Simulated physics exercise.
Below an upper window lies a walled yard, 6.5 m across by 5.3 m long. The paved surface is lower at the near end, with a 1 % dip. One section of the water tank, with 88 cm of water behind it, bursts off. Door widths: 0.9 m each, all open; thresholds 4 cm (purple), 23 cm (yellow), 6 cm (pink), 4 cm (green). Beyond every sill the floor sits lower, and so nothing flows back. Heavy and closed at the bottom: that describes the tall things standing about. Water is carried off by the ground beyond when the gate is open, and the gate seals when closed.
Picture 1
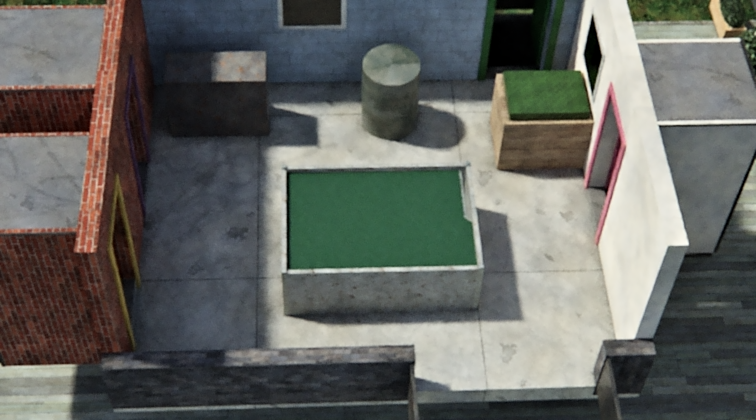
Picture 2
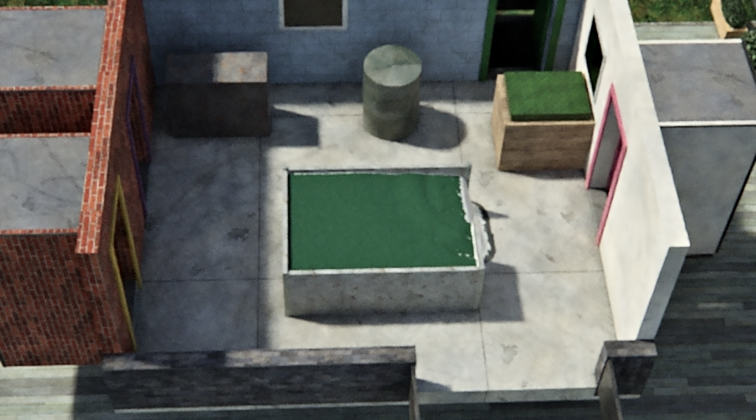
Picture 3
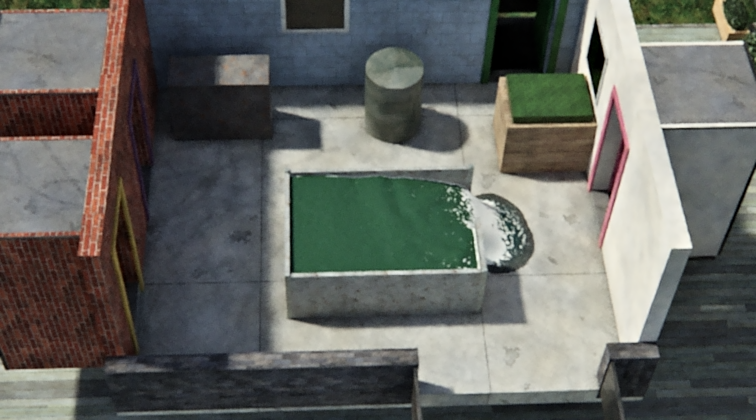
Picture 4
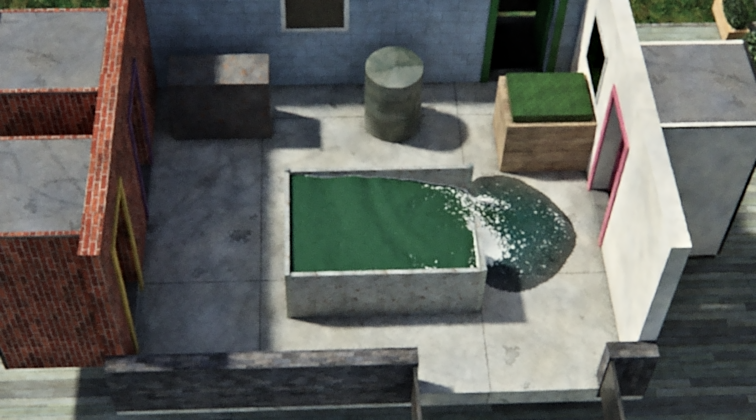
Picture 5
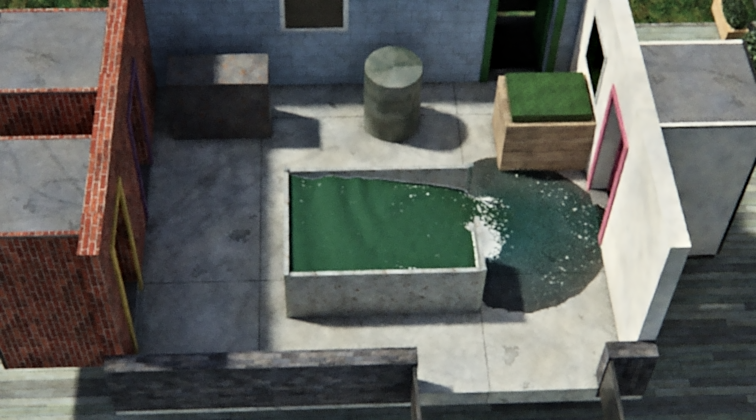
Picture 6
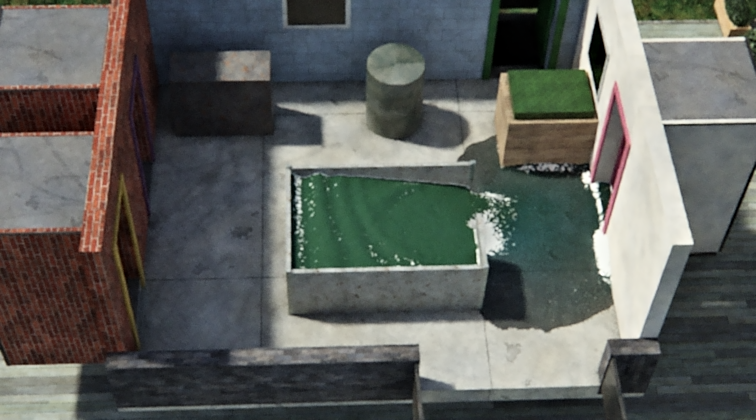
A large rectangular tank of green water stands in the middle of a paved grey yard, seen from high above. A brick wall with a yellow-framed doorway is at left, a white wall with a pink-framed doorway at right, and a dark box, grey cylinder and grass-topped crate stand behind. The tank's right end bursts open, and foaming water pours out, spreading across the floor to the crate and white wall.
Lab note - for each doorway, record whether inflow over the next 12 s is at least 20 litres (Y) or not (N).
At the purple door I expect the water to hold within the limit. At the yellow door I expect the water to hold within the limit. At the pink door I expect the water to rise above the limit. At the green door I expect the water to hold within the limit.
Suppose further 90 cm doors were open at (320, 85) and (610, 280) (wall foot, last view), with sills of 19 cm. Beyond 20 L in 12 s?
Well, the first is shy of the mark and the second is beyond the mark.
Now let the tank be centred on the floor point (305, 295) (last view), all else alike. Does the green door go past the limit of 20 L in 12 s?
Lab note: Green door limit exceeded.
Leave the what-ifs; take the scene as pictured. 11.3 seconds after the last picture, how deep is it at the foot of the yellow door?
About 5.0 cm.
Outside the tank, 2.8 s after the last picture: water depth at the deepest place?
Some 29 cm deep.
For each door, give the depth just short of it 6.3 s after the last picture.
Purple 2 cm, yellow 4 cm, pink 18 cm, green 1 cm.
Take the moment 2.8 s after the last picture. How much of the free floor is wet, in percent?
Wet share: Near 40 percent.
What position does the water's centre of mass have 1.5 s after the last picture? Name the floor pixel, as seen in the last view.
I'd say somewhere around (432, 251).
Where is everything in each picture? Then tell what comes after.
In the first frame, the water tank at (379, 220) is whole and still, 88 cm deep.
In the second frame, water pours out at (466, 220) and has run 0.5 m, to a hidden place; typically 10 cm deep outside, 88 cm at the water tank's back.
In the third frame, the front is at (529, 245), 0.9 m from the gap at (469, 223); 0.9 m2 of floor is under water; 88 cm left at the back of the water tank.
In the fourth frame, the front is at (570, 240), 1.5 m from the gap at (468, 223); 2.1 m2 of floor is under water; 88 cm left at the back of the water tank.
In the fifth frame, water pours out at (467, 223) and has run 2.0 m, to (603, 213); typically 6 cm deep outside, 88 cm at the water tank's back.
In the sixth frame, the front is at (608, 188), 2.2 m from the gap at (470, 220); 4.9 m2 of floor is under water; 81 cm left at the back of the water tank.
Then, 0.7 s after the last picture water covers 20 % of the floor and is deepest (56 cm) near (579, 168); purple door not reached, yellow door not reached, pink door 33 cm at the sill, 184 L in, green door not reached.
Then, 1.5 s after the last picture water covers 25 % of the floor and is deepest (43 cm) near (581, 178); purple door not reached, yellow door not reached, pink door 41 cm at the sill, 451 L in, green door 2 cm at the sill, 0 L in.
Then, 2.8 s after the last picture water covers 40 % of the floor and is deepest (29 cm) near (581, 178); purple door not reached, yellow door not reached, pink door 28 cm at the sill, 768 L in, green door 1 cm at the sill, 1 L in.
Then, 6.3 s after the last picture water covers 65 % of the floor and is deepest (18 cm) near (617, 369); purple door 2 cm at the sill, 0 L in, yellow door 4 cm at the sill, 0 L in, pink door 18 cm at the sill, 1154 L in, green door 1 cm at the sill, 1 L in.
Then, 11.3 s after the last picture water covers 85 % of the floor and is deepest (12 cm) near (617, 369); purple door 4 cm at the sill, 0 L in, yellow door 5 cm at the sill, 0 L in, pink door 10 cm at the sill, 1306 L in, green door 1 cm at the sill, 1 L in.
